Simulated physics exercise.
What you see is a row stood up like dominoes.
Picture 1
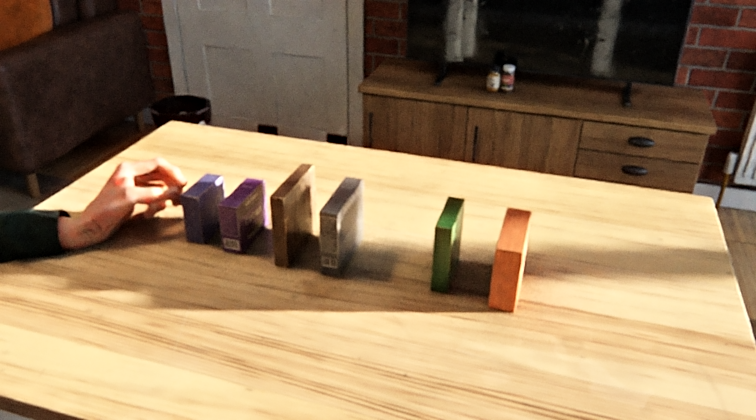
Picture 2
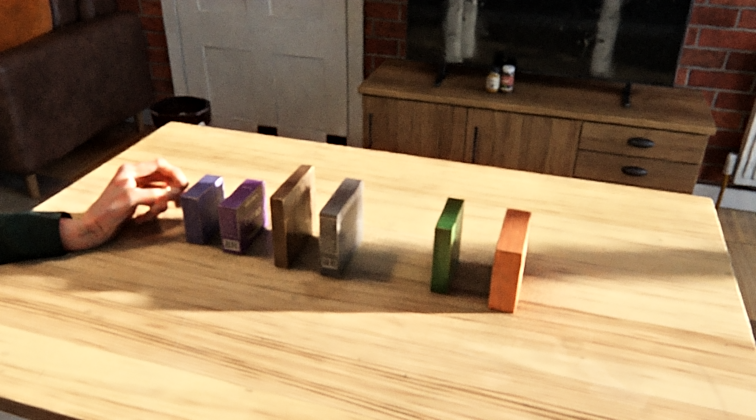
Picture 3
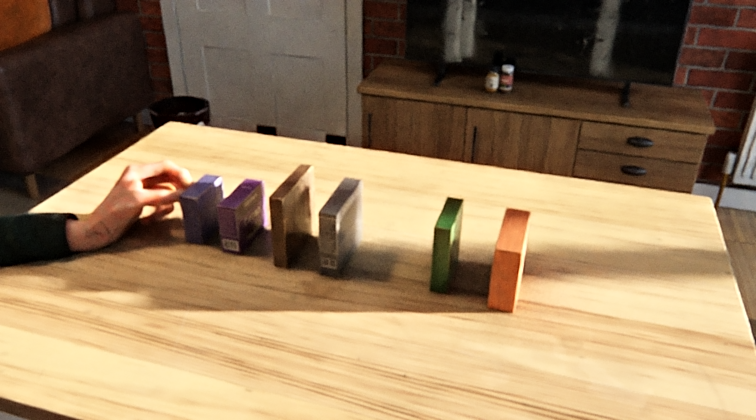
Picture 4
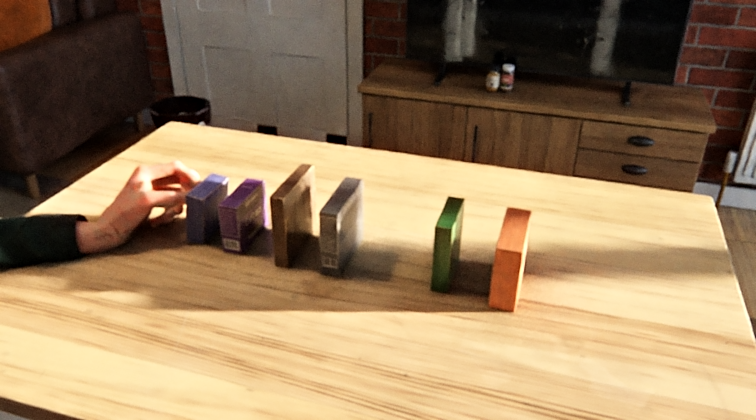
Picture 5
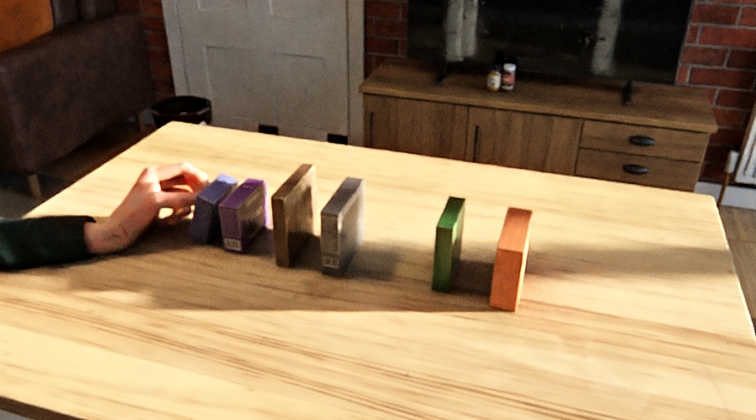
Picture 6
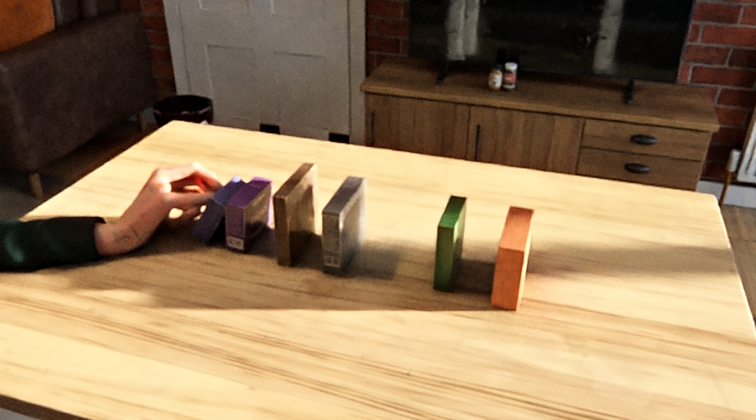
A hand pushing the blue board at the left end of a domino-like row, tilting it rightward against the purple packet.
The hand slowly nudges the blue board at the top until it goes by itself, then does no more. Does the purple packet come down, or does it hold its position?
It tilts past its balance.
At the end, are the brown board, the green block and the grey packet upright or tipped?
Result - brown board down, green block up, grey packet down.
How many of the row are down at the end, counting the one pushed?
That adds up to 4 in total.
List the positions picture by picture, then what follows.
Purple packet (245, 215); green block (448, 244), in the first picture.
Brown board (295, 215); green block (448, 245), in the second picture.
Grey packet (342, 226); brown board (294, 215), in the third picture.
Blue board 7° over; green block (448, 244); grey packet (343, 226), in the fourth picture.
Blue board 18° over; brown board (296, 215); green block (449, 244), in the fifth picture.
Blue board 32° over; purple packet (250, 214) rocked 7° from its first pose; grey packet (345, 225), in the sixth picture.
Then, 0.20 s past the last view, blue board 57° over; purple packet rocked 47° from its first pose near (268, 219); brown board rocked 3° from its first pose.
Then, 0.50 s past the last view, blue board 62° over; purple packet rocked 72° from its first pose near (278, 227); brown board rocked 58° from its first pose; grey packet rocked 47° from its first pose.
Then, 0.60 s past the last view, blue board 64° over; purple packet on its side near (282, 232); grey packet on its side; brown board rocked 69° from its first pose.
Then, 0.70 s past the last view, blue board 65° over; purple packet on its side near (285, 234); grey packet on its side; brown board rocked 68° from its first pose.
Finally, down or leaning hard on the table, grey packet, purple packet and brown board; green block still in place. Final places as the last picture's camera would see them, purple packet near (285, 234).
